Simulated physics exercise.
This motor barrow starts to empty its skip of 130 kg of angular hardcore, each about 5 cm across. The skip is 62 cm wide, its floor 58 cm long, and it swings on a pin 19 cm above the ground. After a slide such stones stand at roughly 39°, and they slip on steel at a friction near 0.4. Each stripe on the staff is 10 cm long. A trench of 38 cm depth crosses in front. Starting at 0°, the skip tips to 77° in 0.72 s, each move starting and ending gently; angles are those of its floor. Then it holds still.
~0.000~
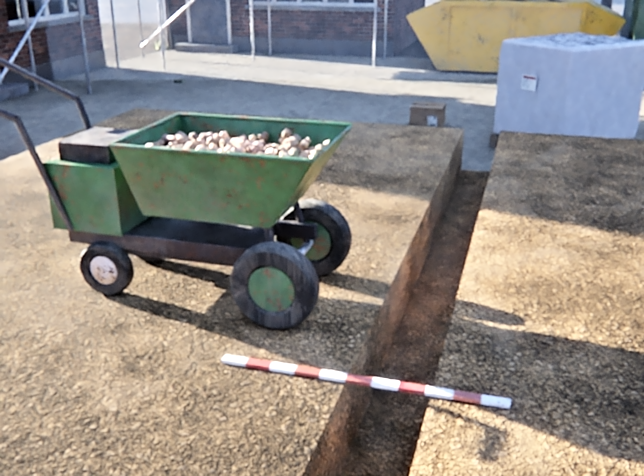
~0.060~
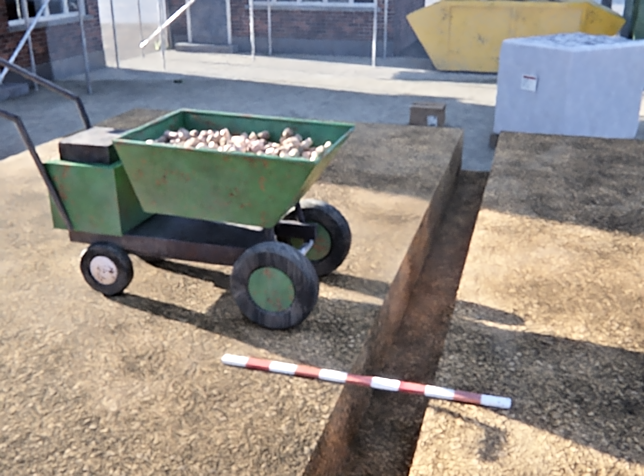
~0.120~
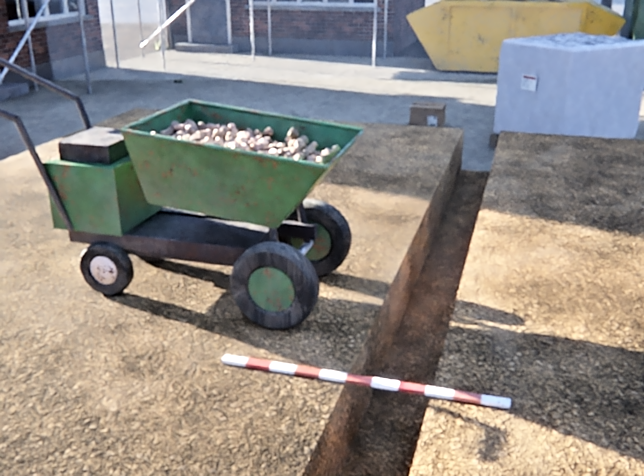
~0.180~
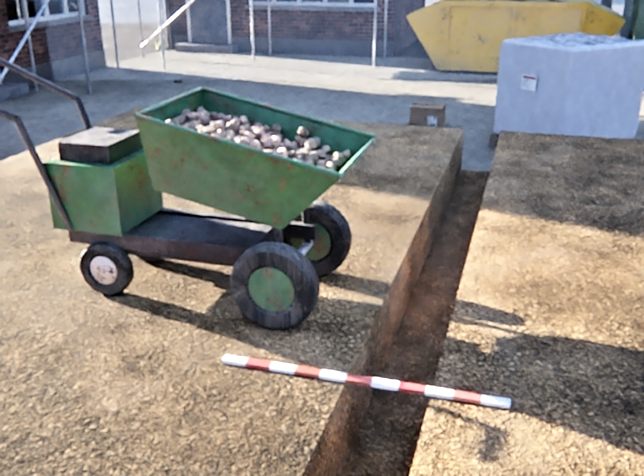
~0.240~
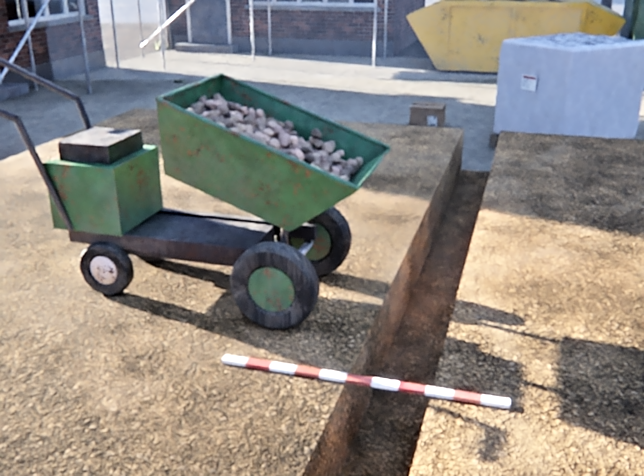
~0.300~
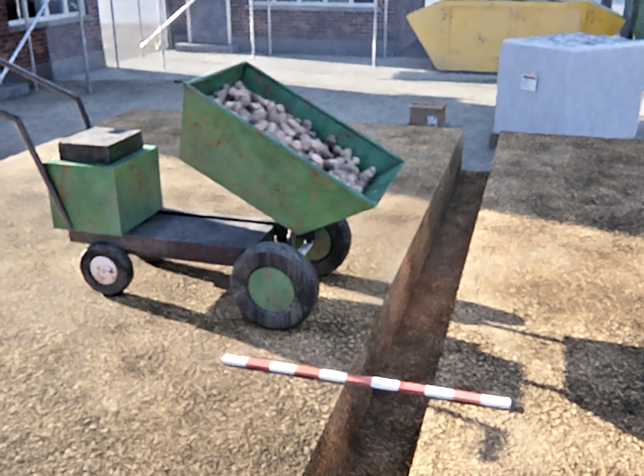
A green skip heaped with pale brownish stones rises at its left end on a small four-wheeled barrow, tilting steadily down toward the right, gently at first and then more steeply, while its stones shift with it. The barrow stands still on sunlit gravelly ground, seen from slightly above by an unmoving camera. A red-and-white staff lies across a narrow trench at right, with a pale block and yellow container behind.
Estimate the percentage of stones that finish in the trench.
About 46 per cent.
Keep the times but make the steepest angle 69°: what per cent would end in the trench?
Then about 20 per cent.
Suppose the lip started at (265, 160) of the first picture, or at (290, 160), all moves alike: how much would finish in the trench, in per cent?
First some 80, then 65 per cent.
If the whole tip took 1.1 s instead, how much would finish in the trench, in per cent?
In that case some 55 per cent.
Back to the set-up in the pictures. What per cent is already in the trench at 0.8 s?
About 5 per cent by then.
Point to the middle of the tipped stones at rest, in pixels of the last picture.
Their middle is at about (465, 318).
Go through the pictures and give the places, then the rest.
In the first picture, lip at (312, 161), floor tilted 0°, highest stones at (230, 142).
In the second picture, lip at (316, 163), floor tilted 2°, highest stones at (222, 139); the stones move at 0.3 m/s on average.
In the third picture, lip at (326, 168), floor tilted 6°, highest stones at (200, 130); the stones move at 0.7 m/s on average.
In the fourth picture, lip at (341, 176), floor tilted 12°, highest stones at (201, 118); the stones move at 1.1 m/s on average.
In the fifth picture, the skip is at 20°, its lip at (358, 189); the top of the load is at (215, 105); the stones move at 1.3 m/s on average.
In the sixth picture, lip at (375, 206), floor tilted 29°, highest stones at (233, 94); the stones move at 1.4 m/s on average.
After 0.5 s the floor is at 65°; 100 % in the skip; the foremost stones are at (405, 255).
After 0.8 s the floor is at 77°; 68 % in the skip, 6 % in the trench, 26 % past the trench; the foremost stones are at (524, 342).
After 1.2 s the floor is at 77°; 25 % in the skip, 19 % in the trench, 56 % past the trench; the foremost stones are past the picture's edge.
After 3.1 s the floor is at 77°; 0 % in the skip, 46 % in the trench, 54 % past the trench; the foremost stones are past the picture's edge.
